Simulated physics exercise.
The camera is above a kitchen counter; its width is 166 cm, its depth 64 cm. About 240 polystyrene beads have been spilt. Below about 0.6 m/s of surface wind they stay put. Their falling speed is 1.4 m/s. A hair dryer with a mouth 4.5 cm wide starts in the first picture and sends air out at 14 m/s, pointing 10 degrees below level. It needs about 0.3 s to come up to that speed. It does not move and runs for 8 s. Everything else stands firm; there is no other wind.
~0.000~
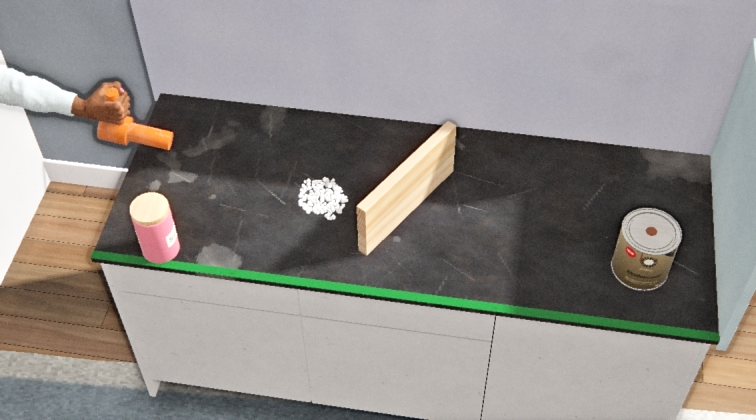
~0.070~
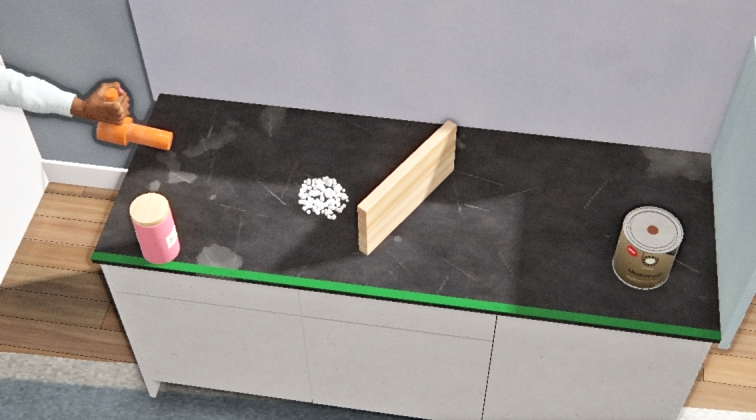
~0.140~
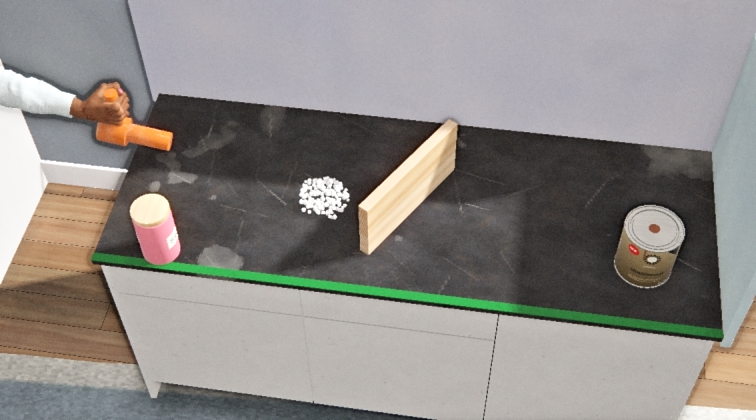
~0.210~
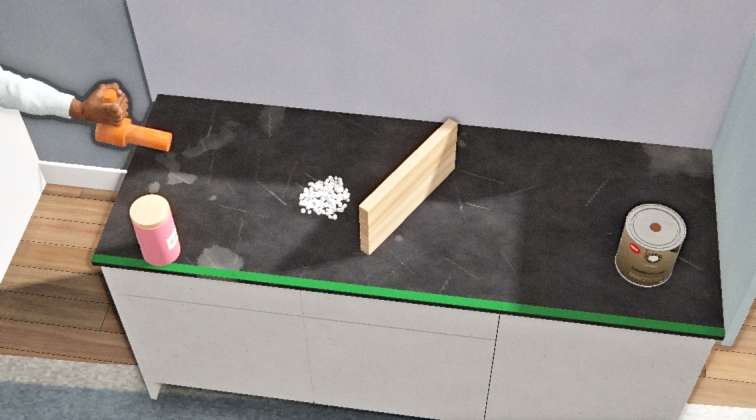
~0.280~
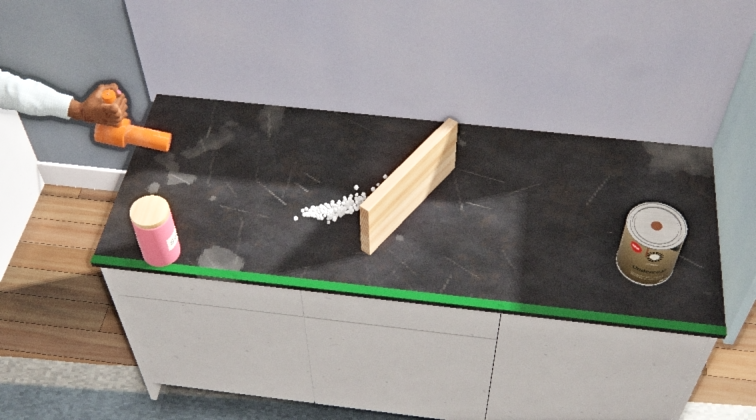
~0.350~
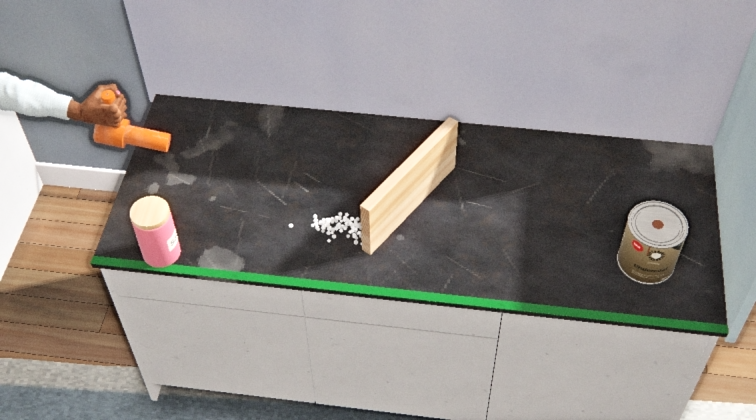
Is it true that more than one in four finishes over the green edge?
More than a quarter over the green edge: Yes.
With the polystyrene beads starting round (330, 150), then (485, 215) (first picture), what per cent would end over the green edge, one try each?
In that order: 90 %, 0 %.
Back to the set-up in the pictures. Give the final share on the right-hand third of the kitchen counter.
Some 0 per cent.
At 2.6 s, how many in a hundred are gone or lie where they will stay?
Near 70 %.
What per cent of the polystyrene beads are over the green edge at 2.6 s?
Some 70 per cent.
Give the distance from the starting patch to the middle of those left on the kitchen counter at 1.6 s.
About 20 cm.
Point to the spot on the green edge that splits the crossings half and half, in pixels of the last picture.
Near (361, 293).
After 1.6 s, 60 % are over the green edge; the middle of those still in play is near (393, 211); 58 % have settled or left.
After 2.6 s, 69 % are over the green edge; the middle of those still in play is near (381, 218); 67 % have settled or left.
After 4.4 s, 77 % are over the green edge; the middle of those still in play is near (378, 218); 77 % have settled or left.
After 8.0 s, at the end, 91 % are over the green edge.
